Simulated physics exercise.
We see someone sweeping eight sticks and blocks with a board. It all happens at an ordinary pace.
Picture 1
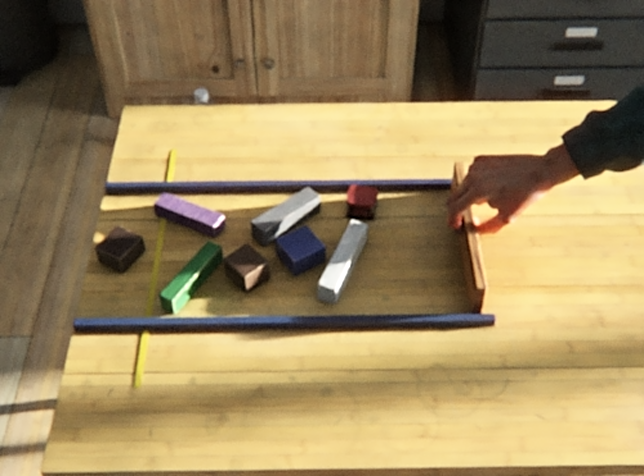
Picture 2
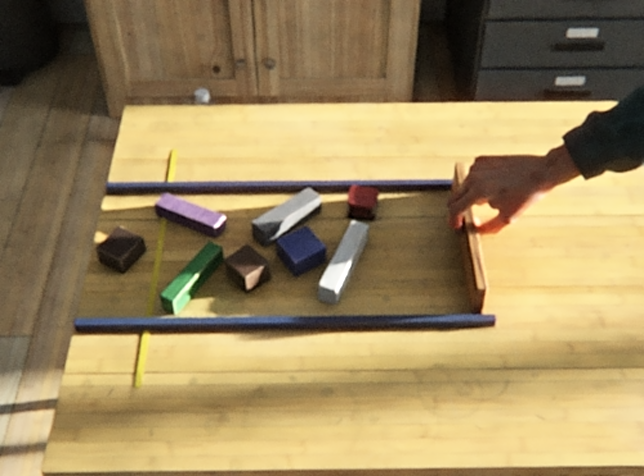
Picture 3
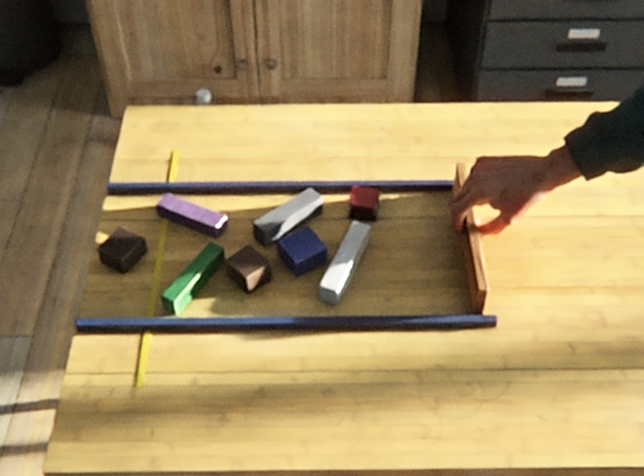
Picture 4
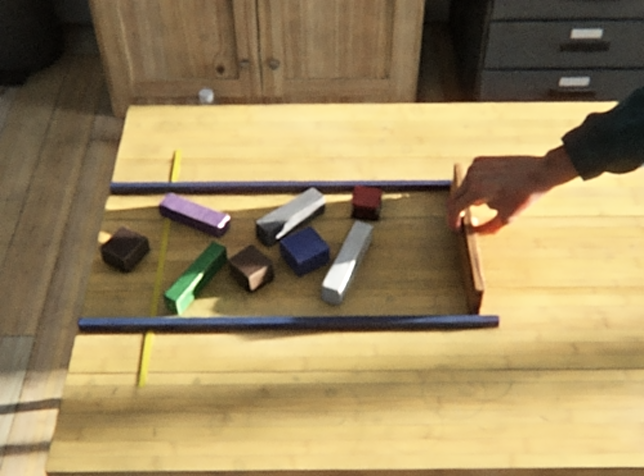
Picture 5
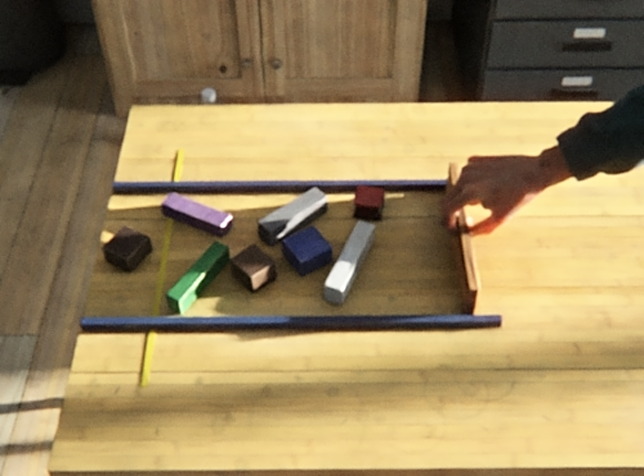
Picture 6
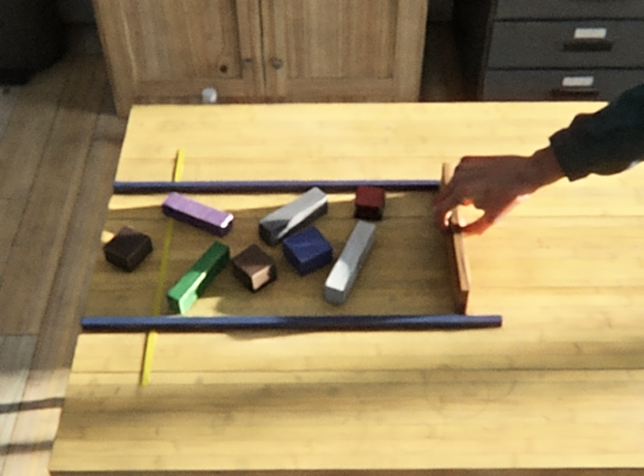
A hand grips a wooden board standing at the right end of two blue rails, barely moving at first, while eight scattered sticks and blocks lie between the rails near a yellow tape line. The hand then slides the board slightly left, without touching the pieces, which stay in their arrangement.
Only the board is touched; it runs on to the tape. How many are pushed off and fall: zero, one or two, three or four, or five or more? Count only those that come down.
Here the number that fall off is one or two.
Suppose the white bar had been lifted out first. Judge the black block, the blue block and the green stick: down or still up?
The black block is lost, the blue block is kept, the green stick remains up.
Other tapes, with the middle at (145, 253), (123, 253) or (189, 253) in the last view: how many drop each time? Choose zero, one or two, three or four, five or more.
The falls would be three or four; more than four; 1 or 2.
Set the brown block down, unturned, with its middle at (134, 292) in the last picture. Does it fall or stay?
Then it holds on.
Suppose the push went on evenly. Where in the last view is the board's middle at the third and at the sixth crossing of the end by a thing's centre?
Near (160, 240) and (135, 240).
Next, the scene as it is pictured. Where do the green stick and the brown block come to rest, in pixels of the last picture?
About (94, 279), and the other about (122, 279).
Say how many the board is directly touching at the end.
It touches 2.
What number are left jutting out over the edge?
2 of them.
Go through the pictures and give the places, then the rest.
The first frame shows black block (120, 249); purple bar (189, 215); green stick (192, 277); board (467, 235); tape (158, 253).
The second frame shows purple bar (190, 215); red case (363, 204).
The third frame shows green stick (194, 277); grey bar (288, 217).
The fourth frame shows black block (125, 249); board (466, 236).
The fifth frame shows purple bar (197, 215); brown block (254, 269).
The sixth frame shows black block (128, 248); purple bar (197, 215); green stick (199, 276); board (453, 236); tape (166, 253).
Soon after, none off yet; black block at rest near (128, 248); purple bar at rest near (197, 215); green stick at rest near (199, 276).
After that, none off yet; black block at rest near (128, 248); purple bar displaced a little near (183, 212); green stick at rest near (196, 276).
And then, none off yet; black block displaced a little near (117, 246); purple bar displaced about its own width near (123, 201); green stick displaced about its own width near (140, 277).
In the end, the number that fall off is one or two; gone, purple bar and black block.
